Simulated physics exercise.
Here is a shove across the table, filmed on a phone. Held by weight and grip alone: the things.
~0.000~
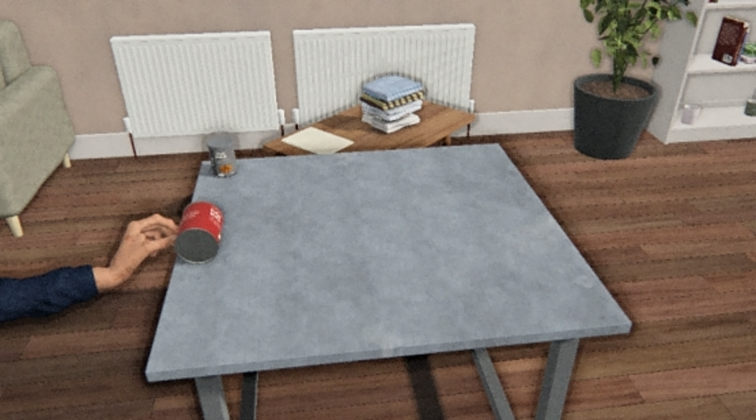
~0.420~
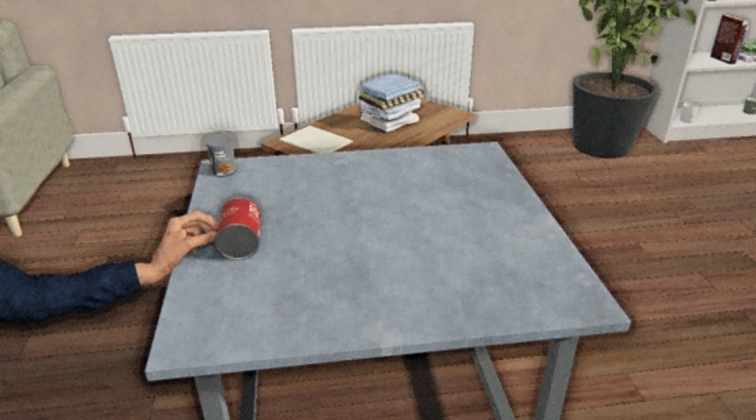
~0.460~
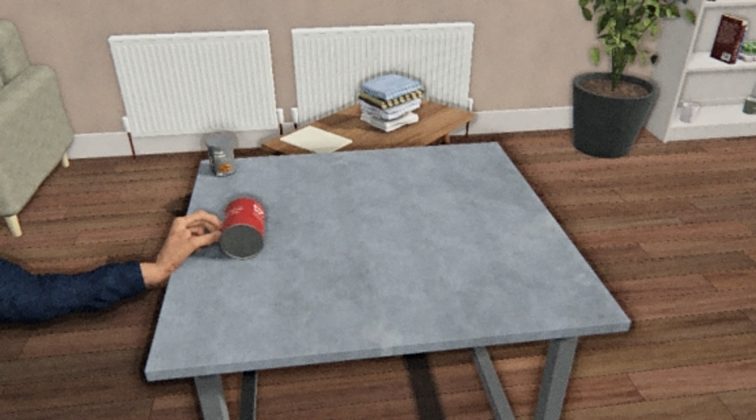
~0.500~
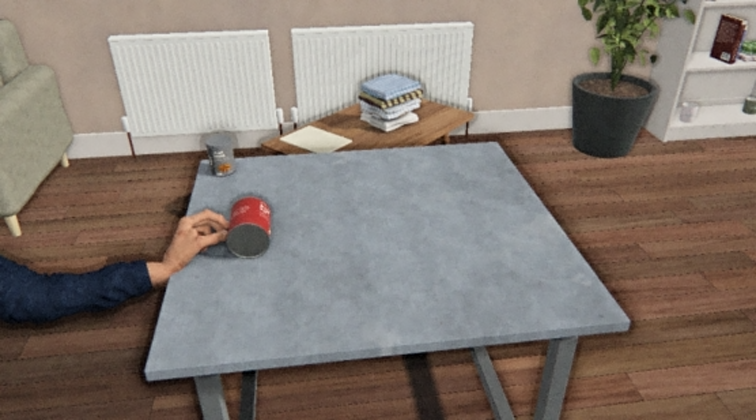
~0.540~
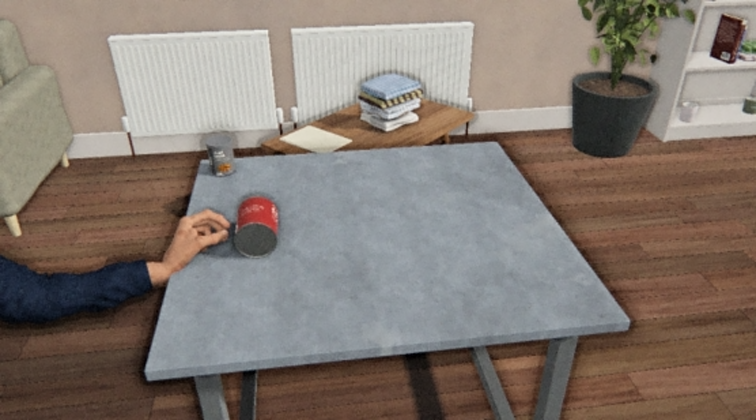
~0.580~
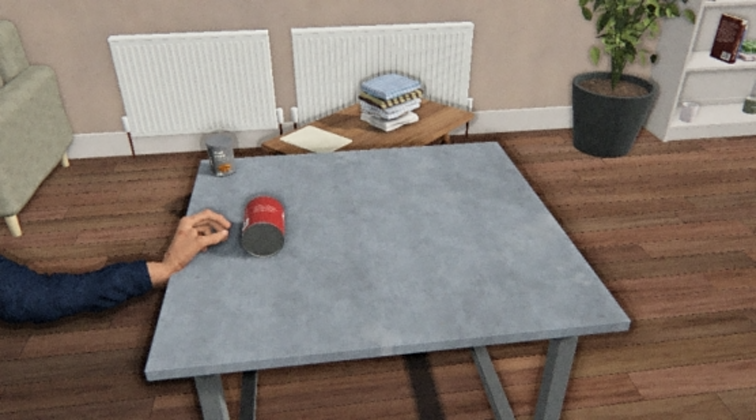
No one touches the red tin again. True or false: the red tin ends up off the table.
False.
Around 0.78 s, red tin displaced about its own width near (292, 224).
Around 0.98 s, red tin displaced about its own width near (310, 222).
Finally (1.6 s), moved from the start, red tin. Final places as the last picture's camera would see them, red tin near (320, 222).
